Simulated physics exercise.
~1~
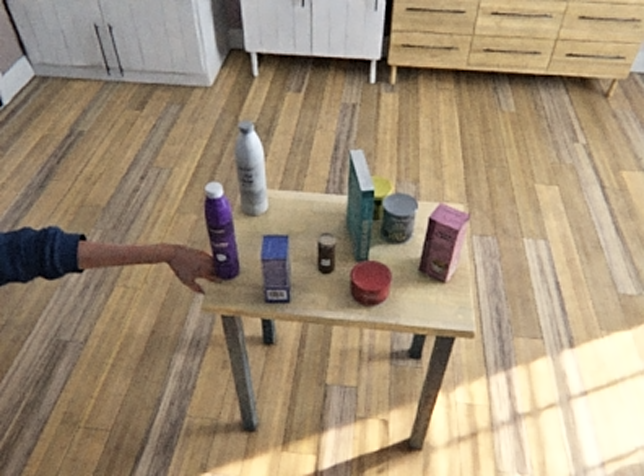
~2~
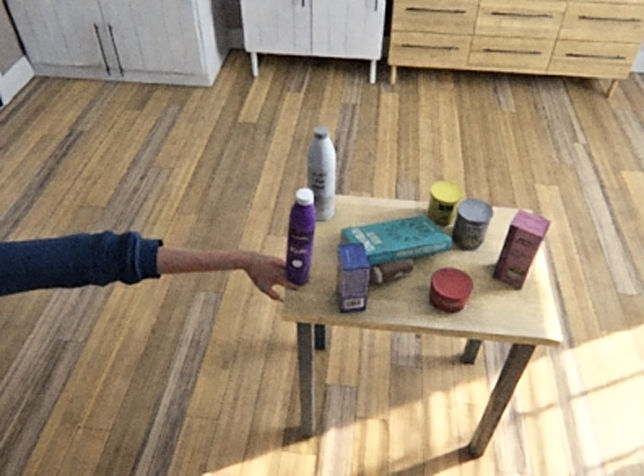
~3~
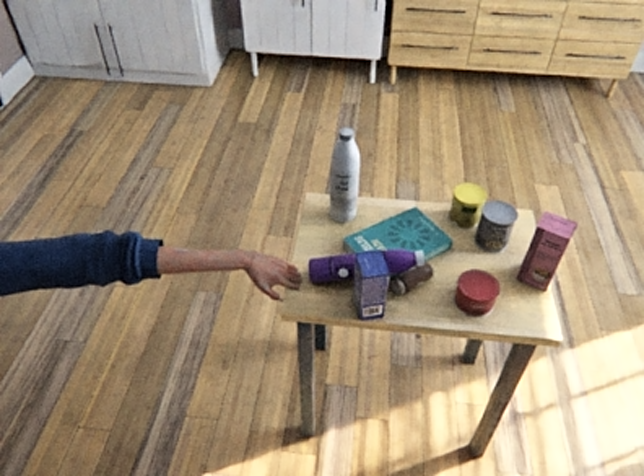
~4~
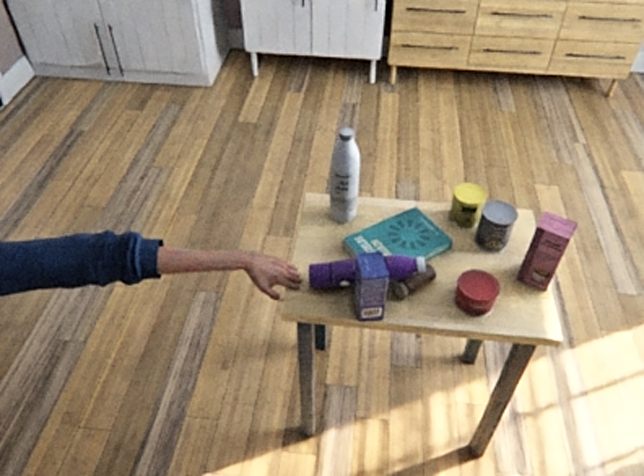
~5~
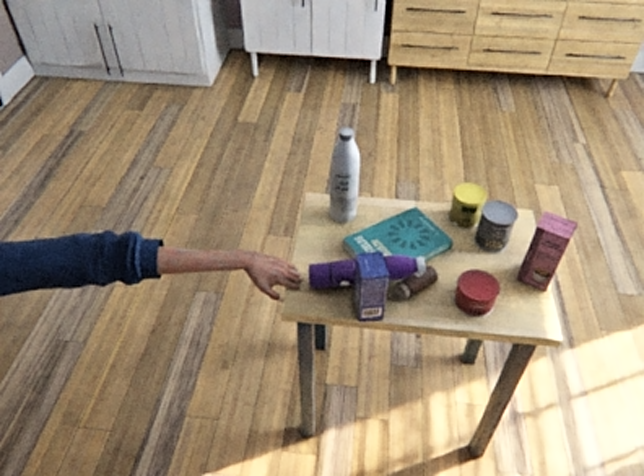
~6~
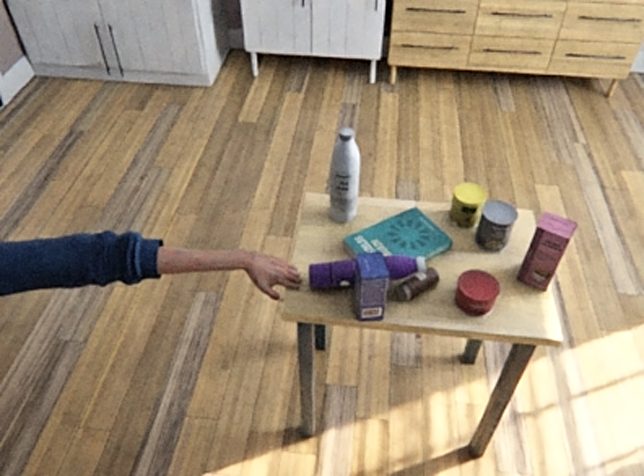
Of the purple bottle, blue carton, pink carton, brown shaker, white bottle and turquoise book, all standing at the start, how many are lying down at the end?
Three of them are lying down at the end, namely the purple bottle, the brown shaker and the turquoise book.
